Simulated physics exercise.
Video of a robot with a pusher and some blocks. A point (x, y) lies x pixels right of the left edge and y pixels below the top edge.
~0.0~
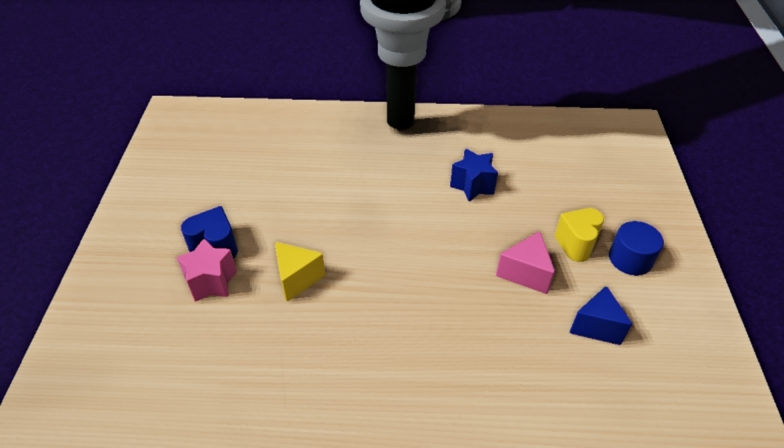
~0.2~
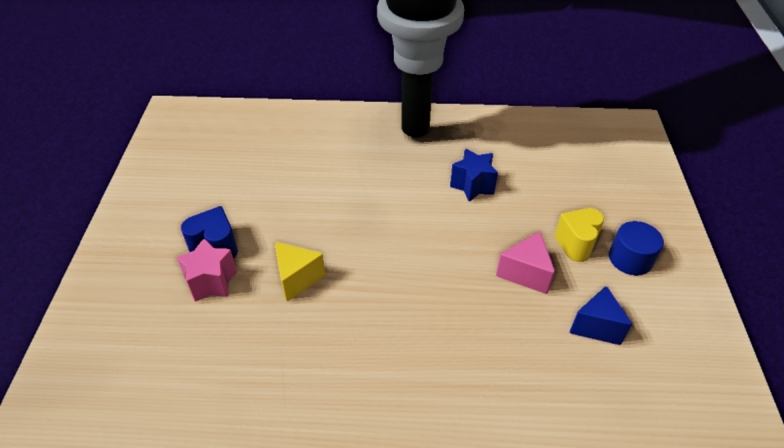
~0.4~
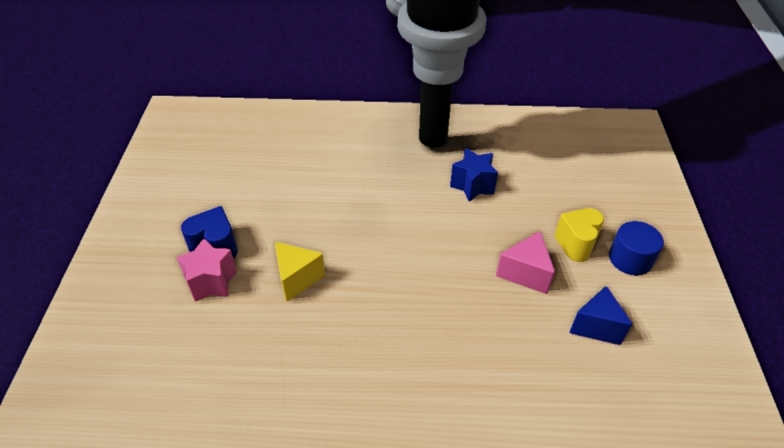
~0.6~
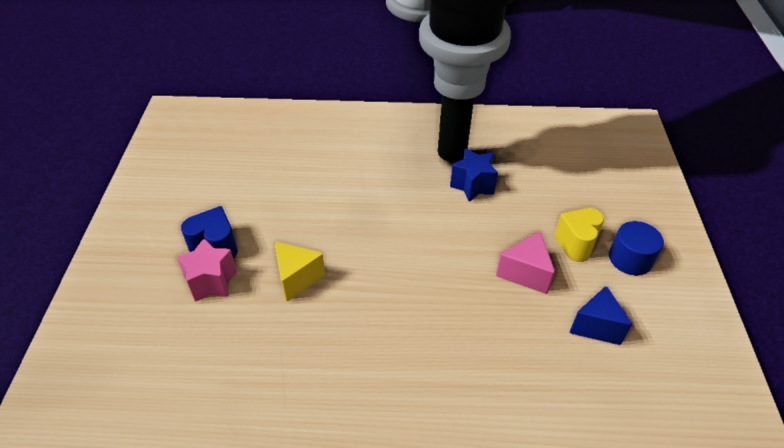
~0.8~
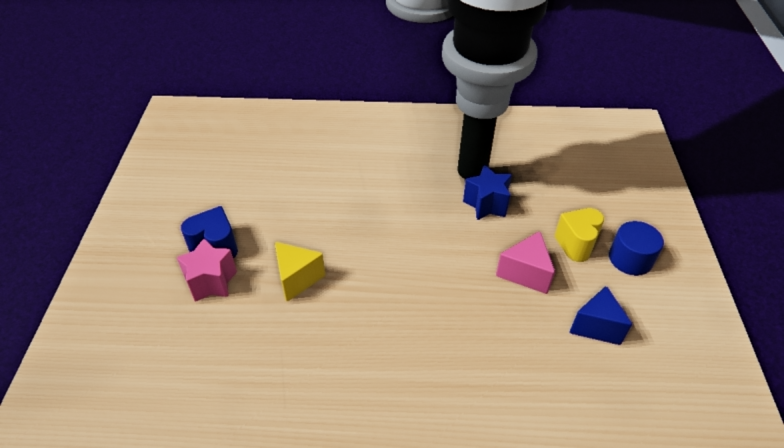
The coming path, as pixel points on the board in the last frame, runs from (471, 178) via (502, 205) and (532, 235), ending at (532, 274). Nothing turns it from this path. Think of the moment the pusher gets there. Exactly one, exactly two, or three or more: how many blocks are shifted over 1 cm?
Most likely two.
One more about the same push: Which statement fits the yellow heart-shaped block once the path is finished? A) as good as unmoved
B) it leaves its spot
A.
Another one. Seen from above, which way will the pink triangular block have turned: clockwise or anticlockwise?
The sense of turning is clockwise.
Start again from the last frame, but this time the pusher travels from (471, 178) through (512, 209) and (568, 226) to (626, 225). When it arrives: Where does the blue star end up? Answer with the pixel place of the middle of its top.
It is going to be at (511, 211).
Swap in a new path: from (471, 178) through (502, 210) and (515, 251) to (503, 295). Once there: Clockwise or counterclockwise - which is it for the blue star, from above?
Top view: Clockwise.
What follows on the original path. One third of the way, pusher at (504, 198); blue star at (508, 206), turned 50° clockwise.
Two thirds of the way, pusher at (535, 229); blue star at (514, 229), turned 100° clockwise; pink triangular block at (534, 262).
At the end, pusher at (534, 267); blue star at (503, 242), turned 155° clockwise; pink triangular block at (533, 279), turned 40° clockwise; yellow heart-shaped block not moved.
